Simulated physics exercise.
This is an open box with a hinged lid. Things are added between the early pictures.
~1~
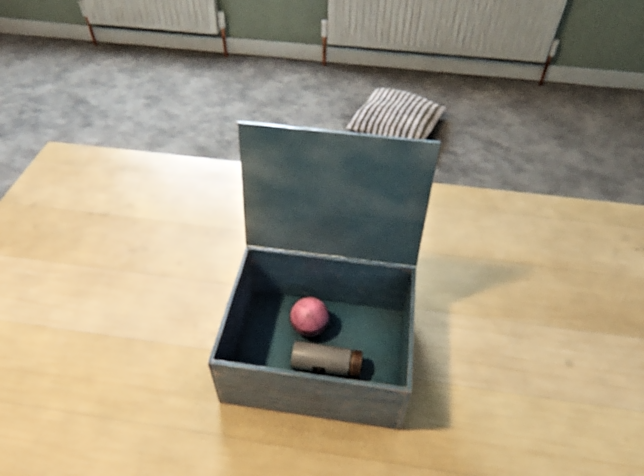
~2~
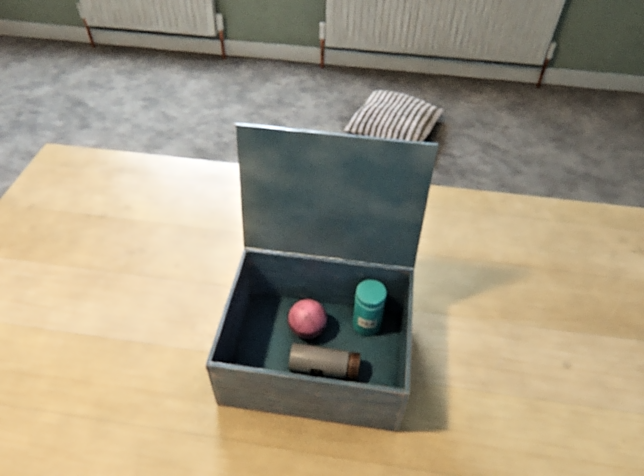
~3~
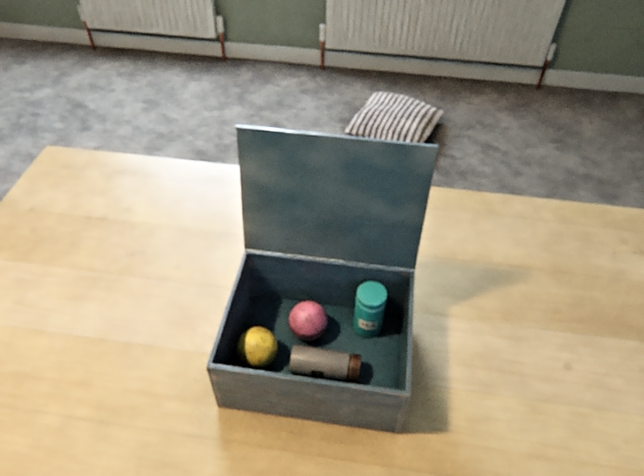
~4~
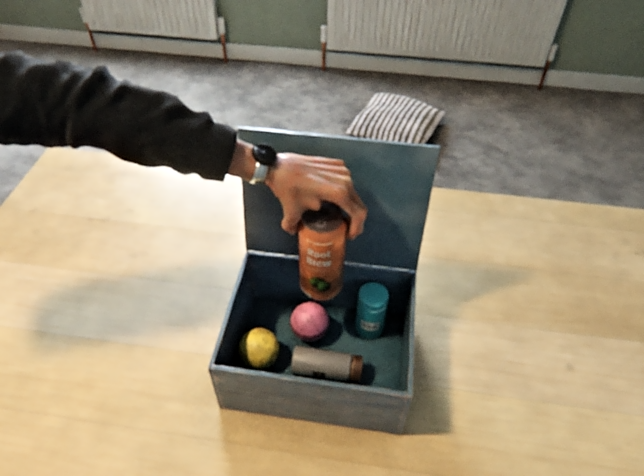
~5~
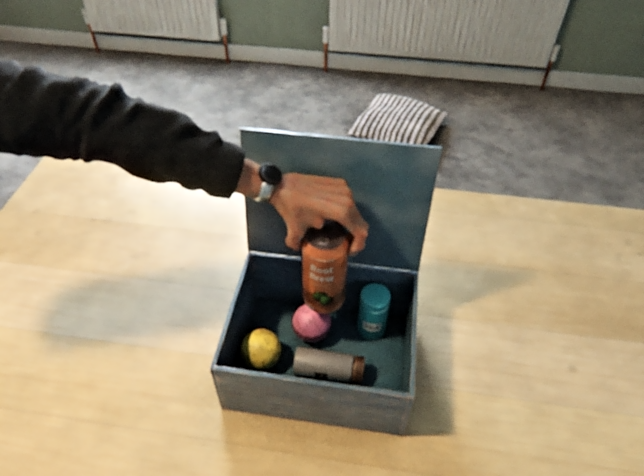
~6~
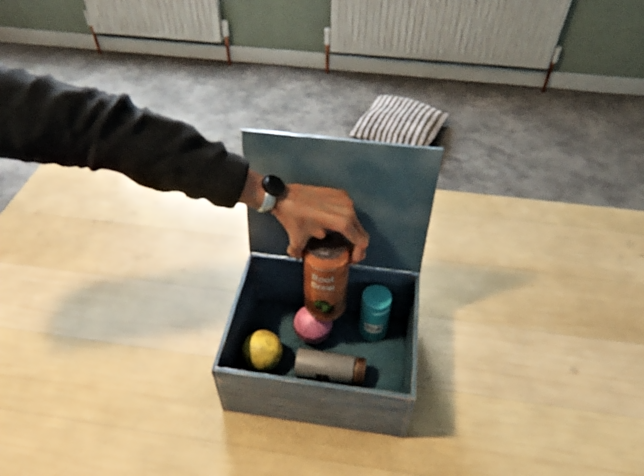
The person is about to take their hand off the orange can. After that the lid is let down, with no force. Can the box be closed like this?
The lid shuts flat.
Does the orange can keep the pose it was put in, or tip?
It tips.
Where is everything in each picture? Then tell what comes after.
The last thing is not in view yet; grey shaker (327, 360), in the first picture.
The last thing is not in view yet; turquoise shaker (369, 309), in the second picture.
The last thing is not in view yet; grey shaker (326, 364), in the third picture.
On its way; orange can (322, 255); turquoise shaker (371, 311), in the fourth picture.
On its way; orange can (325, 270); grey shaker (329, 366), in the fifth picture.
In place under the hand; orange can (326, 278); turquoise shaker (375, 314), in the sixth picture.
Then, 0.90 s after the last picture, lid starting down; orange can on its side near (353, 335); pink ball rolled about its own width; yellow ball rolled about its own width.
Then, 1.70 s after the last picture, lid 53° above the rim; orange can on its side near (351, 338); pink ball rolled about its own width; grey shaker rolled about its own width.
At rest, lid shut; tipped over in the box, orange can; moved from the start, grey shaker, pink ball and yellow ball; turquoise shaker in place. Seen from the same camera at the end, orange can near (349, 340).
